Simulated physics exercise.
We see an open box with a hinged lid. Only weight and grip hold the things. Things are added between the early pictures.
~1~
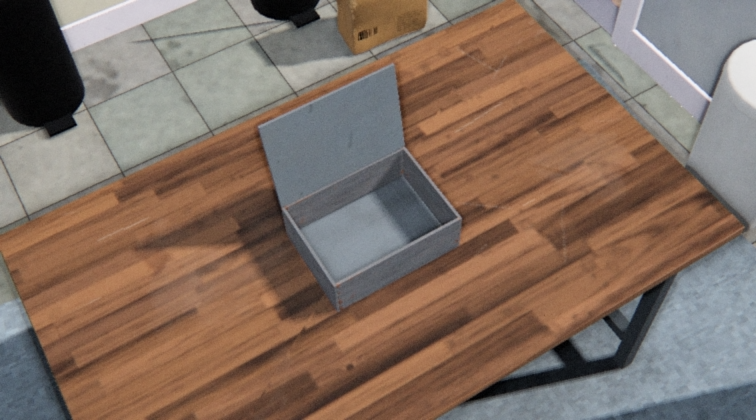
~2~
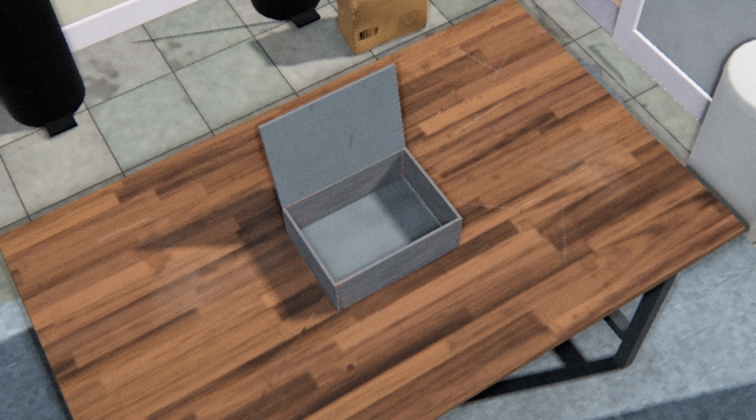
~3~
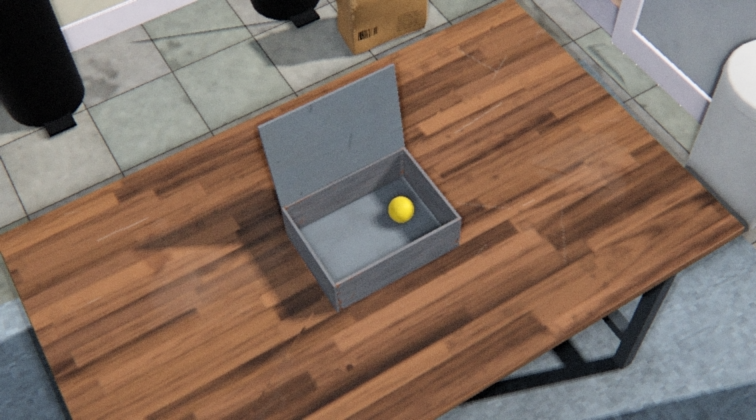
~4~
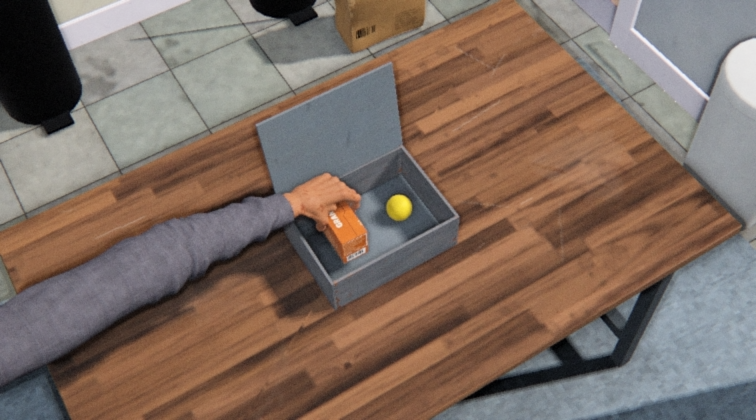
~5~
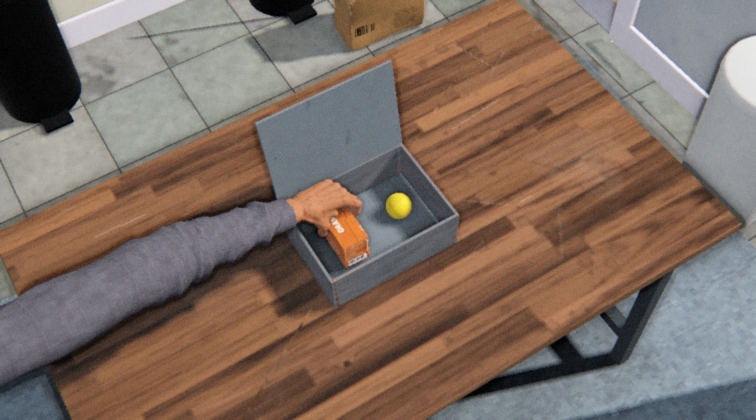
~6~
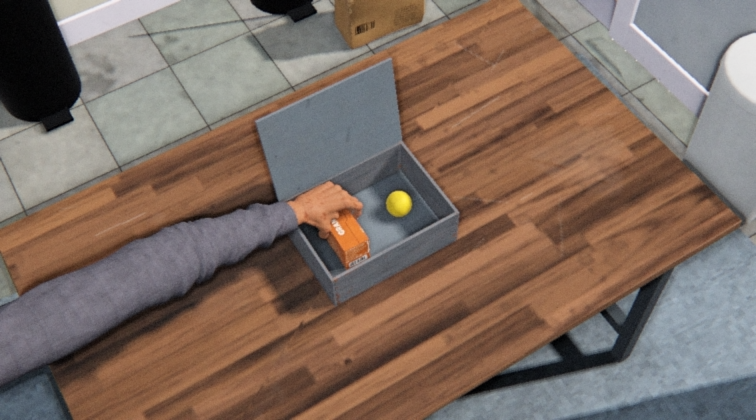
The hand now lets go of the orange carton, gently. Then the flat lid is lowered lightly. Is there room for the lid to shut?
As it turns out, it sits on the rim.
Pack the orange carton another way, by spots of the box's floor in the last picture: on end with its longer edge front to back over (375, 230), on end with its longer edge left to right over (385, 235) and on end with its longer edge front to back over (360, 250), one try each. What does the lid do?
First try: It stays ajar; second try: It stays ajar; third try: It is held up.
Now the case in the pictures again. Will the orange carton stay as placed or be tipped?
The orange carton stays as placed.
Then, 1.10 s after the last picture, lid starting down.
Then, 1.60 s after the last picture, lid 59° above the rim.
Then, 1.90 s after the last picture, lid 37° above the rim.
Then, 2.20 s after the last picture, lid 11° above the rim.
At rest, lid shut; both in place. Seen from the same camera at the end, orange carton near (340, 229).
